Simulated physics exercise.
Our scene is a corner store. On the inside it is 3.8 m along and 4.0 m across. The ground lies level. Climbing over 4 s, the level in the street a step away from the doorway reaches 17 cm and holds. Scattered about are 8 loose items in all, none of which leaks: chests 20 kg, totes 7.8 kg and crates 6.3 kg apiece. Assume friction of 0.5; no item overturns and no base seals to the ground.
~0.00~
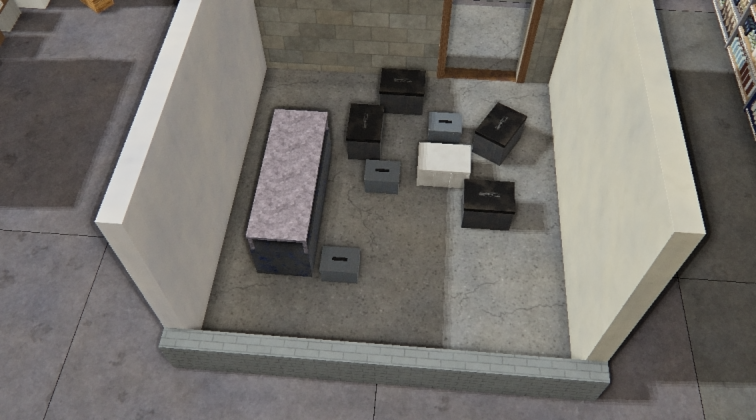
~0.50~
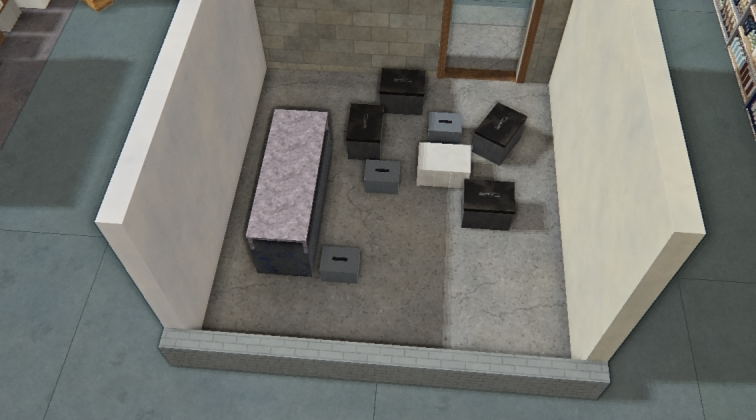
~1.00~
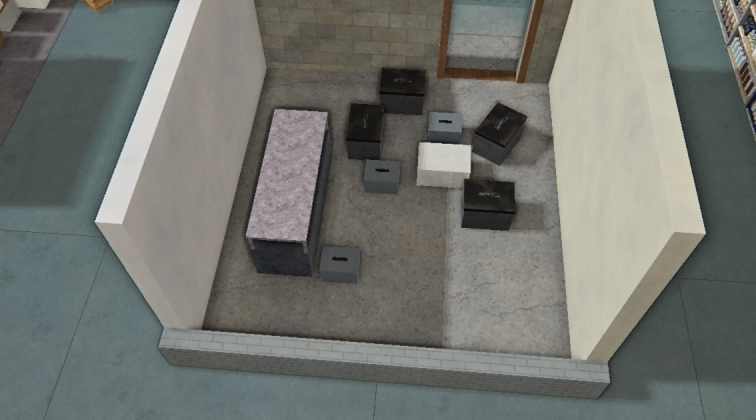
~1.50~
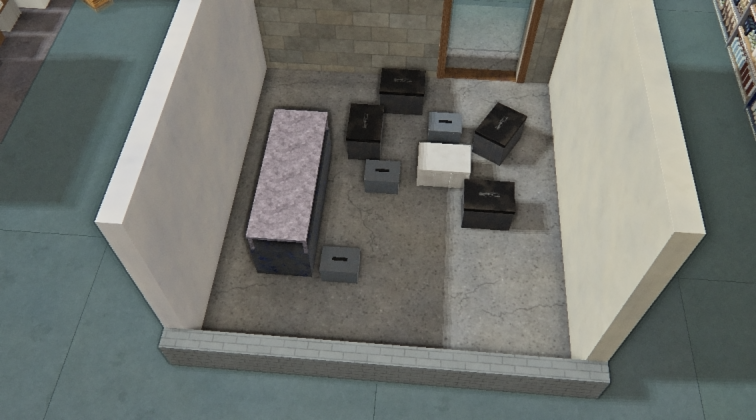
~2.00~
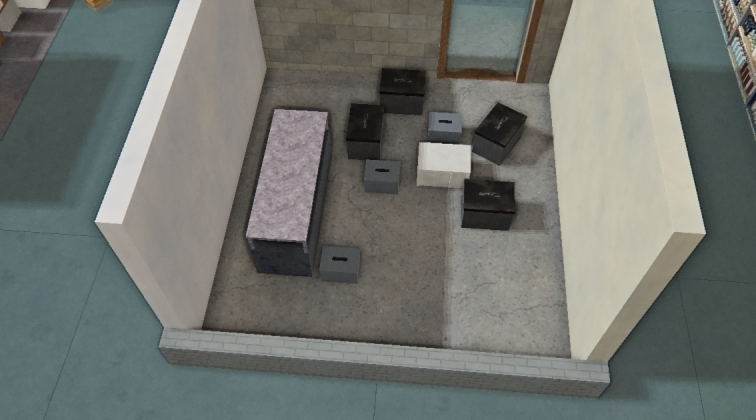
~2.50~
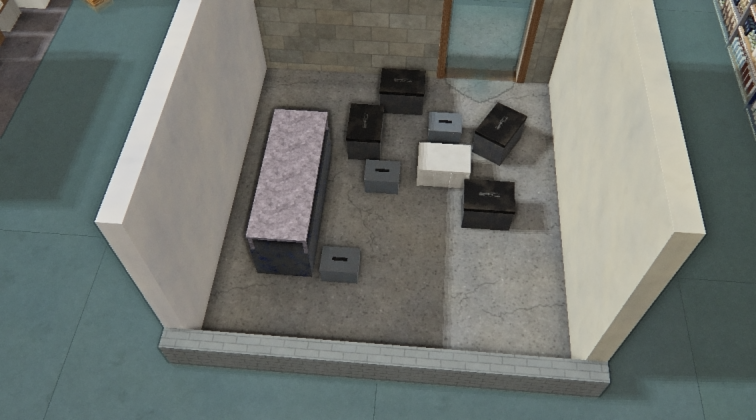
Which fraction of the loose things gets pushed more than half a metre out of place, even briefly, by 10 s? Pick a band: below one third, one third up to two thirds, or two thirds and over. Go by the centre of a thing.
The share is one third up to two thirds.
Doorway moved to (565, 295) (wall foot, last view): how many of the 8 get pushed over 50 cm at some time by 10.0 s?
The count would be 1.
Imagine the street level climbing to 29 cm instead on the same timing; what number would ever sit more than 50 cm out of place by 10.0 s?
In that case 6 of them.
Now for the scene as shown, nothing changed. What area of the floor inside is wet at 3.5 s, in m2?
Somewhere about 1.5 m2, give or take.
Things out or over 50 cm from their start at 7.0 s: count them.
3.
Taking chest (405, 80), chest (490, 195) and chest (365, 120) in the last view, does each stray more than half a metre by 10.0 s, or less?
First not as far, then not as far, then not as far.
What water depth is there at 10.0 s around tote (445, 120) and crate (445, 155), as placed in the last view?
First about 7 cm, second about 7 cm.
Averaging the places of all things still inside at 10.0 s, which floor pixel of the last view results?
Somewhere near (397, 229).
After 3.5 s 0 of 8 are over 50 cm from their spots; 0 afloat.
After 4.5 s 0 of 8 are over 50 cm from their spots; 0 afloat.
After 7.0 s 3 of 8 are over 50 cm from their spots; 0 afloat.
After 10.0 s 5 of 8 are over 50 cm from their spots, and 5 have been at some point; 2 afloat.
